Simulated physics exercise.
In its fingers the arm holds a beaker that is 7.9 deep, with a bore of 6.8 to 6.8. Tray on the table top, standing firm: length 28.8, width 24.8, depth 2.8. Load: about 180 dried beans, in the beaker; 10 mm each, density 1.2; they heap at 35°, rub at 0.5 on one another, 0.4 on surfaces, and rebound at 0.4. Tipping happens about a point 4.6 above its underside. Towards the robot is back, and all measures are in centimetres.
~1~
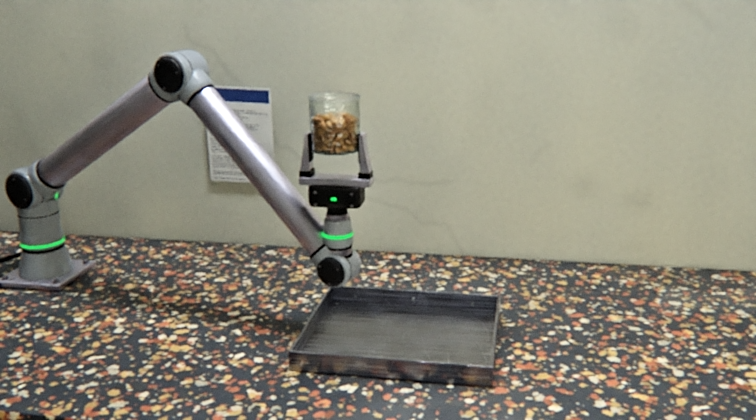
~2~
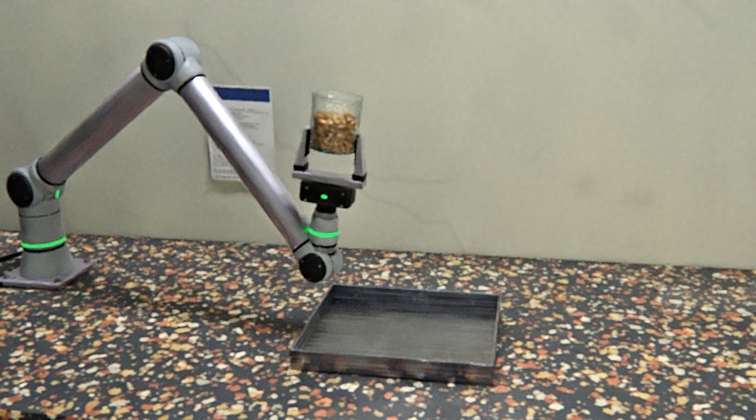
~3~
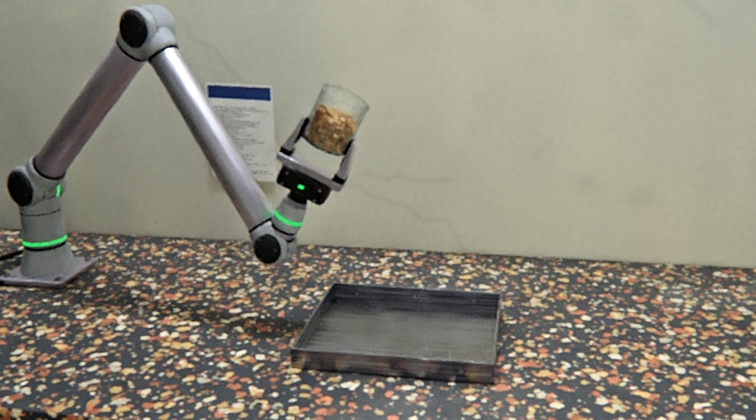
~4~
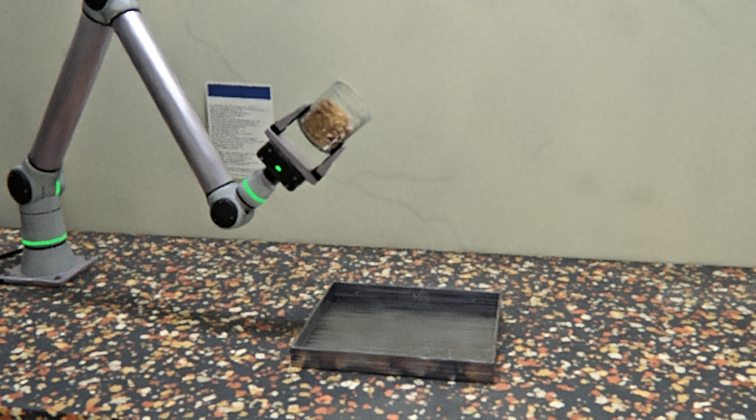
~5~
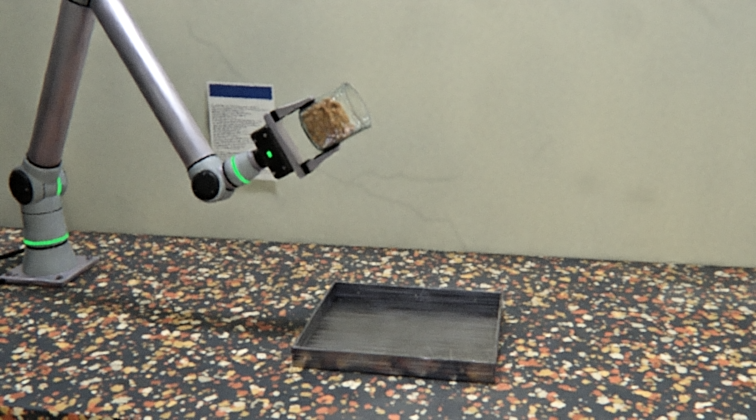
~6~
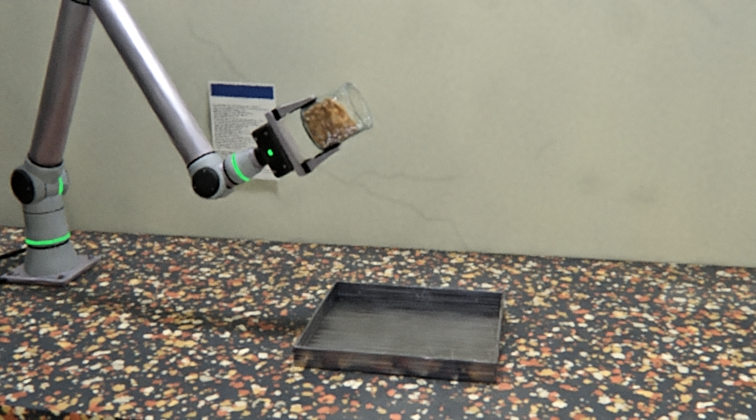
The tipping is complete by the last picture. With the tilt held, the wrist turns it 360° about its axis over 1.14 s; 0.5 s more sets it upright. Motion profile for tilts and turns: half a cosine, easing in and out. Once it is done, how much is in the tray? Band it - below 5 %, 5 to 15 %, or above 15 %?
My answer is below 5 %.
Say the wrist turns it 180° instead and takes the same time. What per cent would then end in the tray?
Roughly 0 %.
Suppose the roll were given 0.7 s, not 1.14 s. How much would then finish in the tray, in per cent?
It would then come to about 0 per cent.
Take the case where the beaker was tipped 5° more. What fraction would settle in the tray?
Estimate: Around 0 %.
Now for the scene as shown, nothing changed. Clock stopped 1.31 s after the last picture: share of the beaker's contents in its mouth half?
Near 30 per cent lies in the mouth half.
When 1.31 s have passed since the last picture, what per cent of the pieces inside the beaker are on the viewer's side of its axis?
Share noted: Close to 45 per cent.
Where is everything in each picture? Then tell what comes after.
In the first frame, beaker middle at (335, 124), upright; upper third of the load around (336, 121), from x 315 to 355, top at y 115; 179 in the beaker.
In the second frame, beaker middle at (335, 123), tipped 8°; upper third of the load around (334, 120), from x 315 to 355, top at y 110.
In the third frame, beaker middle at (335, 121), tipped 27°; upper third of the load around (330, 117), from x 310 to 355, top at y 105.
In the fourth frame, beaker middle at (333, 119), tipped 48°; upper third of the load around (326, 113), from x 305 to 350, top at y 100.
In the fifth frame, beaker middle at (334, 118), tipped 61°; upper third of the load around (326, 111), from x 305 to 355, top at y 100.
In the sixth frame, beaker middle at (336, 118), tipped 62°; upper third of the load around (327, 111), from x 305 to 355, top at y 100; 179 in the beaker.
Then, 0.66 s after the last picture, tipped 62°, highest piece 37 above the table; 179 in the beaker.
Then, 1.31 s after the last picture, tipped 46°, highest piece 37 above the table; 179 in the beaker.
Then, 1.84 s after the last picture, upright, highest piece 38 above the table; 179 in the beaker.
Then, 2.54 s after the last picture, upright, highest piece 38 above the table; 179 in the beaker.
Final count, 179 in the beaker. That is 0 % in the tray.
